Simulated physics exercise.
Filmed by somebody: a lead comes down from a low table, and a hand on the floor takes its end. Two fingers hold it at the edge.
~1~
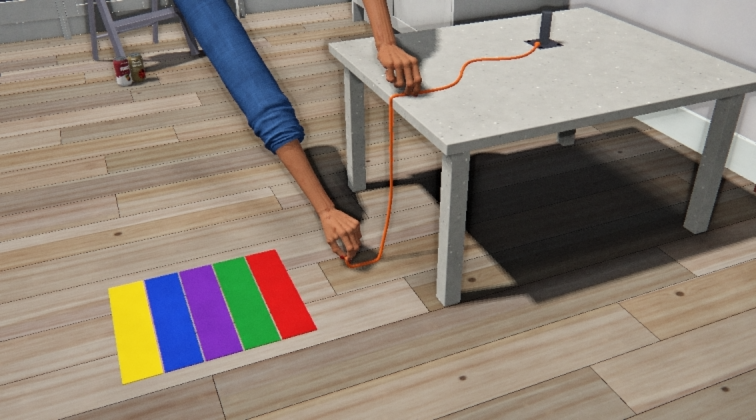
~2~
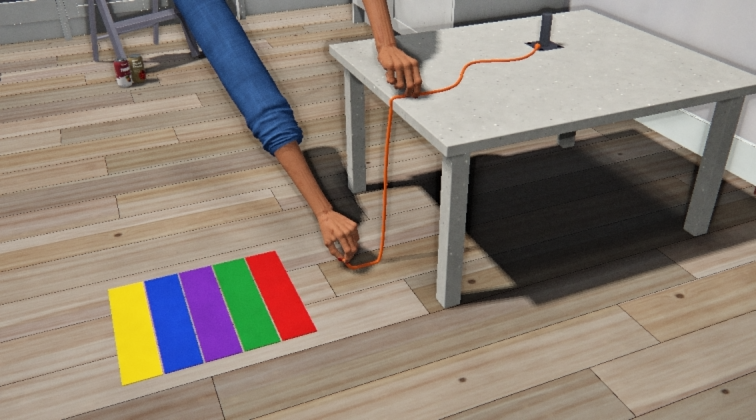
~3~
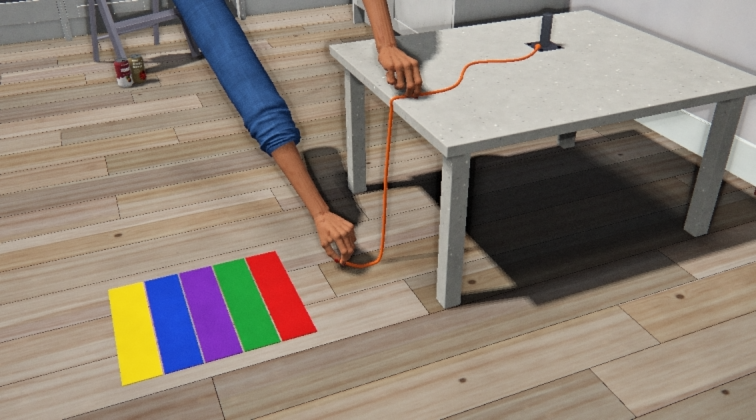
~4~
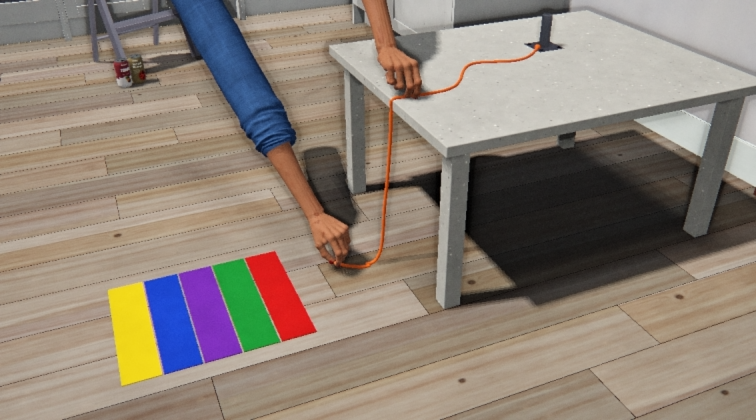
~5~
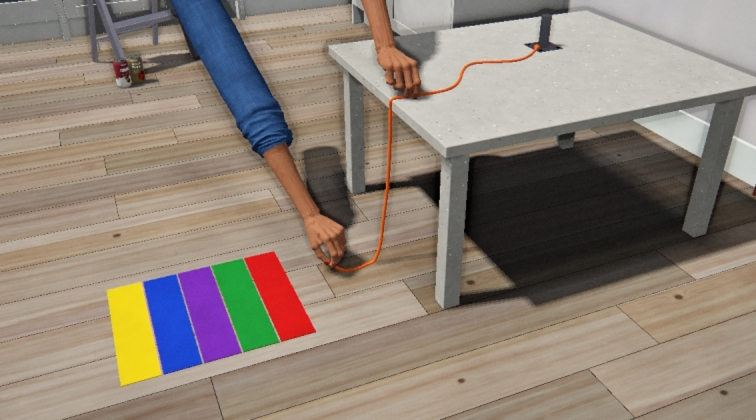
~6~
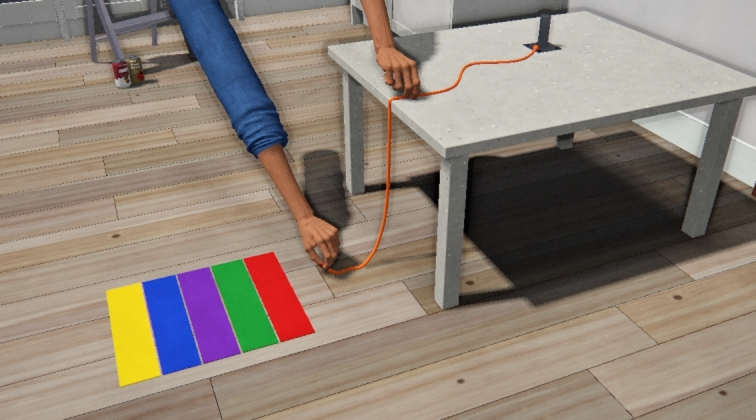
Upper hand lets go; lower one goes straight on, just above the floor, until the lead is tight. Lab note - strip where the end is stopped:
Purple strip.
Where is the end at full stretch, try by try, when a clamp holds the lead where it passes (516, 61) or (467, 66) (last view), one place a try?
(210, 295); (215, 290).
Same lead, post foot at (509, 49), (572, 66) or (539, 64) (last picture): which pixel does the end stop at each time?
First (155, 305), then (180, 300), then (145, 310).
Early on, end near (260, 281); over red.
Midway, end near (223, 290); over green.
At the end of the slack, end near (203, 295); over purple. Over purple.
